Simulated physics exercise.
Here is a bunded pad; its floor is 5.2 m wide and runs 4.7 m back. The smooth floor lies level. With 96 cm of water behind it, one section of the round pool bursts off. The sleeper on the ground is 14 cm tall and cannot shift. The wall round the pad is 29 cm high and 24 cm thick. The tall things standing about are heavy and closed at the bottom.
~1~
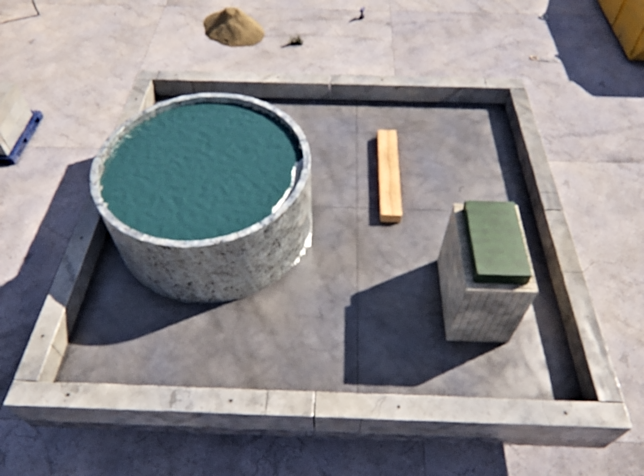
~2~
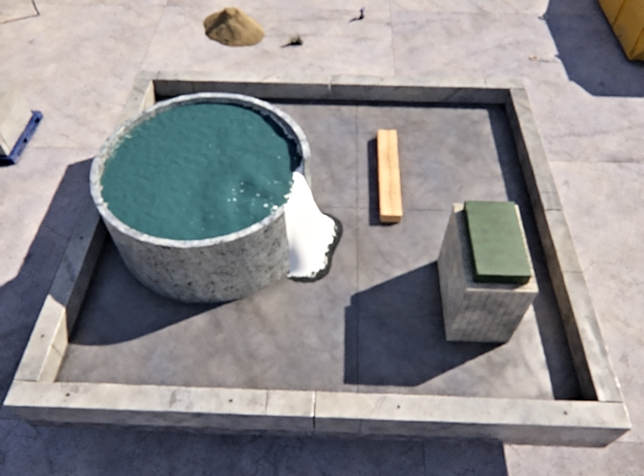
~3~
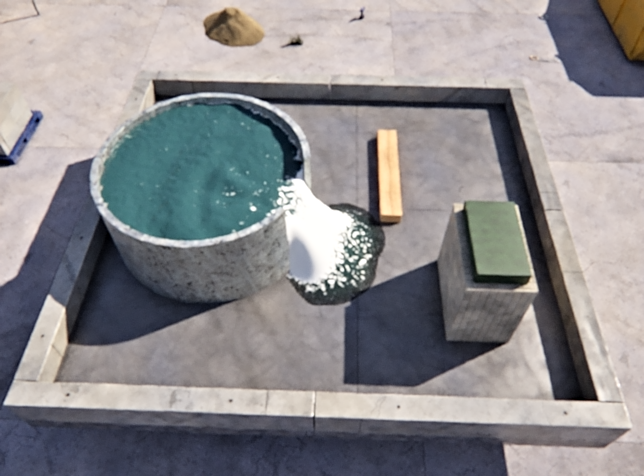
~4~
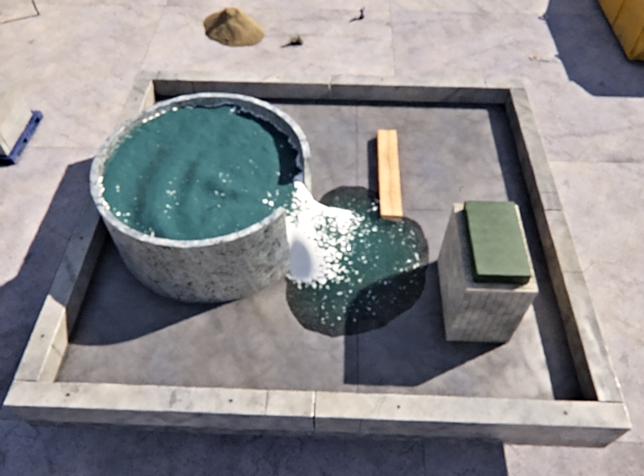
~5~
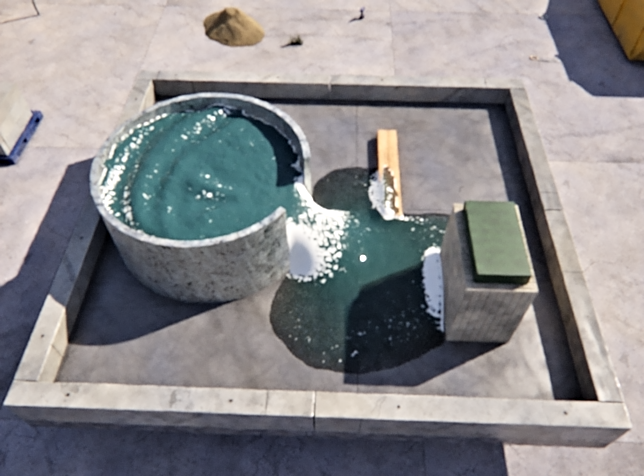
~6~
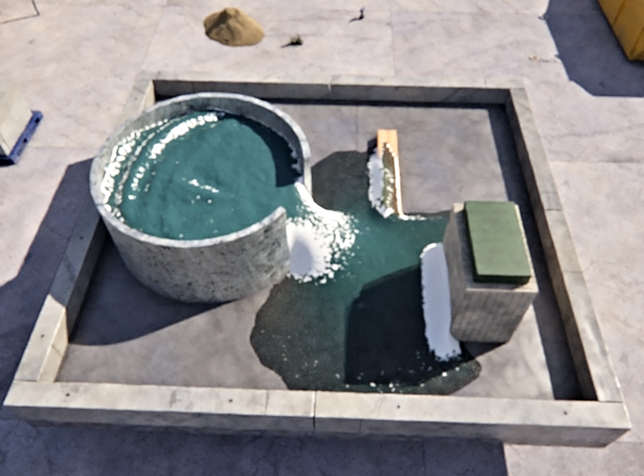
Water pours from a gap in the round pool and spreads across the walled floor.
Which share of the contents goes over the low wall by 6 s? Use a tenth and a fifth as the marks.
It loses less than a tenth of the water.
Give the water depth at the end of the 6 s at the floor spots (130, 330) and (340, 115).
Roughly 18 and 8 cm, in turn.
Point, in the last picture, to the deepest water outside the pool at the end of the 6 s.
At about (189, 112).
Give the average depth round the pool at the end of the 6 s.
About 13 cm.
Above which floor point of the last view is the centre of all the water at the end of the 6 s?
Around (311, 217).
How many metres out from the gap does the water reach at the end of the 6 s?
About 4.0 m.
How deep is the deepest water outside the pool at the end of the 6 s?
Roughly 29 cm.
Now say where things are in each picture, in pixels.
Still water, 96 cm deep, in the round pool at (203, 166), in the first picture.
Water pours out at (300, 222) and has run 0.5 m, to (336, 226); deepest outside 56 cm, 96 cm at the round pool's back, in the second picture.
The front is at (366, 280), 0.9 m from the gap at (300, 225); 1.0 m2 of floor is under water; 96 cm left at the back of the round pool, in the third picture.
The front is at (414, 291), 1.5 m from the gap at (301, 227); 2.2 m2 of floor is under water; 96 cm left at the back of the round pool, in the fourth picture.
Water pours out at (300, 226) and has run 2.0 m, to (473, 258); deepest outside 56 cm, 90 cm at the round pool's back, in the fifth picture.
Water pours out at (300, 225) and has run 2.6 m, to (519, 259); deepest outside 59 cm, 82 cm at the round pool's back, in the sixth picture.
A moment later water covers 35 % of the floor and is deepest (59 cm) near (315, 241); 0 % is over the wall.
Soon after water covers 40 % of the floor and is deepest (54 cm) near (315, 241); 0 % is over the wall.
Next water covers 65 % of the floor and is deepest (40 cm) near (585, 411); 3 % is over the wall.
Later on water covers 80 % of the floor and is deepest (32 cm) near (436, 406); 4 % is over the wall.
At the end water covers 85 % of the floor and is deepest (29 cm) near (189, 112); 5 % is over the wall.
